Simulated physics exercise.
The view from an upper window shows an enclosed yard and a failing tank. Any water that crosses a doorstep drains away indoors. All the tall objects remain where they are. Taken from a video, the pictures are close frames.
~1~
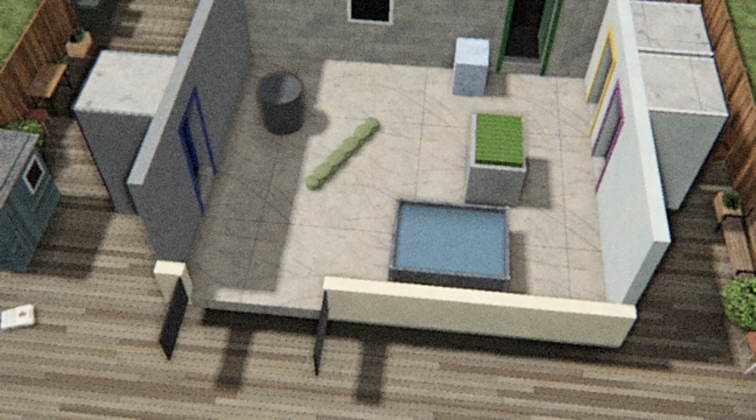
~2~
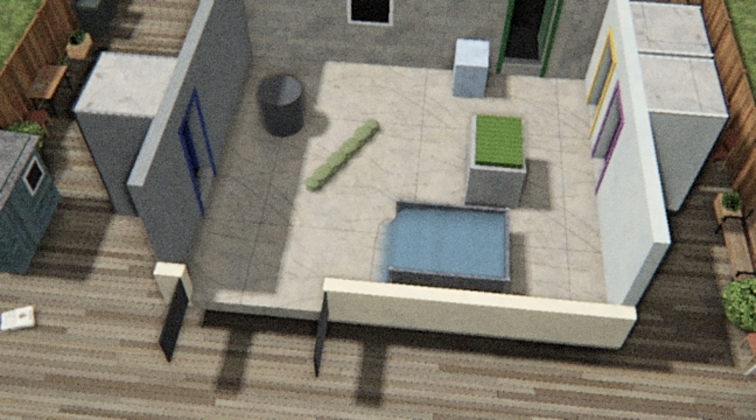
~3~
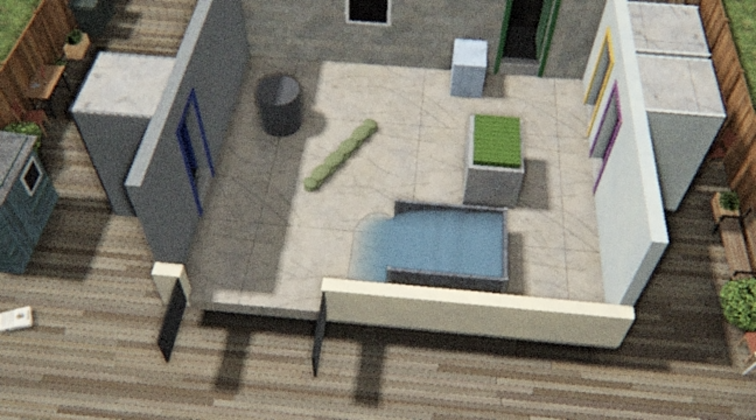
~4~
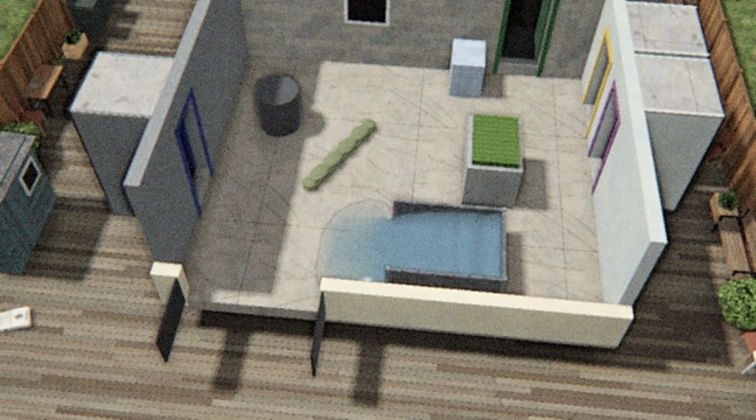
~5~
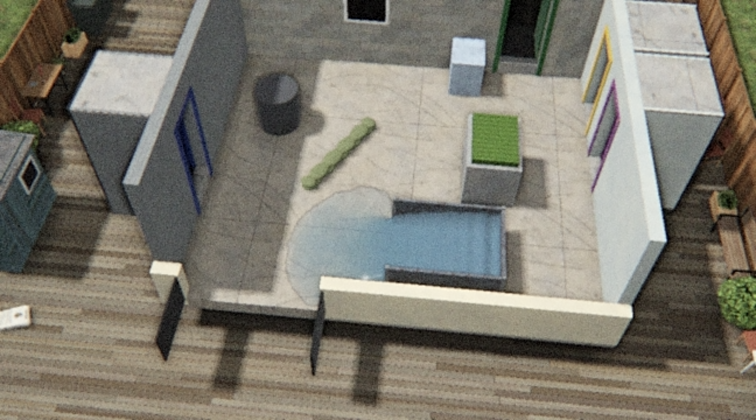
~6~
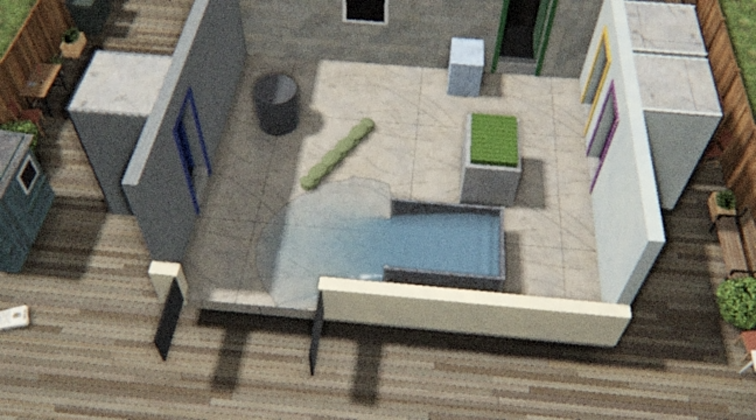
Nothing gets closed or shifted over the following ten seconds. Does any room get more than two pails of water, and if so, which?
Door by door: The green door does not; the yellow door does not; the purple door does not; the blue door does not.
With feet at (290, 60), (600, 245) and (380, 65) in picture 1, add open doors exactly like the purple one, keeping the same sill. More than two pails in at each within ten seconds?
First crosses the line, second stays short of it, third stays short of it.
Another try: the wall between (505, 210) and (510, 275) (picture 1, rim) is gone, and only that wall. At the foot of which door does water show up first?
It would be the purple-painted one.
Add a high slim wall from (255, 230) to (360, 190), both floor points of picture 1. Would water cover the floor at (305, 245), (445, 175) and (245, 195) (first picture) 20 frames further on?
Taking the three spots in turn, they are inundated, inundated and inundated.
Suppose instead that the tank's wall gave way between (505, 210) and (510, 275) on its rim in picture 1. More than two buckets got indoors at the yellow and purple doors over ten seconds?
Yellow exceeds the limit, purple exceeds the limit.
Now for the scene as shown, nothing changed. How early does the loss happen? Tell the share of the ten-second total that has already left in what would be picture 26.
It comes to around 45 per cent.
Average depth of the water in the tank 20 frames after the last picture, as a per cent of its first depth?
Estimate: Around 18 per cent.
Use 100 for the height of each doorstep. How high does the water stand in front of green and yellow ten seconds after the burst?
Around 0 in a hundred for the first and 0 in a hundred for the second.
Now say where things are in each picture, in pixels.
The open tank at (450, 240) is whole and still, in the first frame.
Water pours out at (395, 249) and has run to a hidden place, in the second frame.
The front is at a hidden place, out from the gap at (393, 250), in the third frame.
The front is at a hidden place, out from the gap at (392, 251), in the fourth frame.
The front is at (291, 271), out from the gap at (392, 250), in the fifth frame.
The front is at (260, 263), out from the gap at (391, 251), in the sixth frame.
A moment on, water covers 25 % of the floor; the green door not reached, the yellow door not reached, the purple door not reached, the blue door wet at the sill, nothing in.
Next, water covers 30 % of the floor; the green door not reached, the yellow door not reached, the purple door not reached, the blue door wet at the sill, nothing in.
Then, water covers 40 % of the floor; the green door not reached, the yellow door not reached, the purple door not reached, the blue door wet at the sill, nothing in.
Later, water covers 50 % of the floor; the green door not reached, the yellow door not reached, the purple door not reached, the blue door wet at the sill, nothing in.
In the end, water covers 70 % of the floor; the green door not reached, the yellow door not reached, the purple door not reached, the blue door wet at the sill, nothing in.
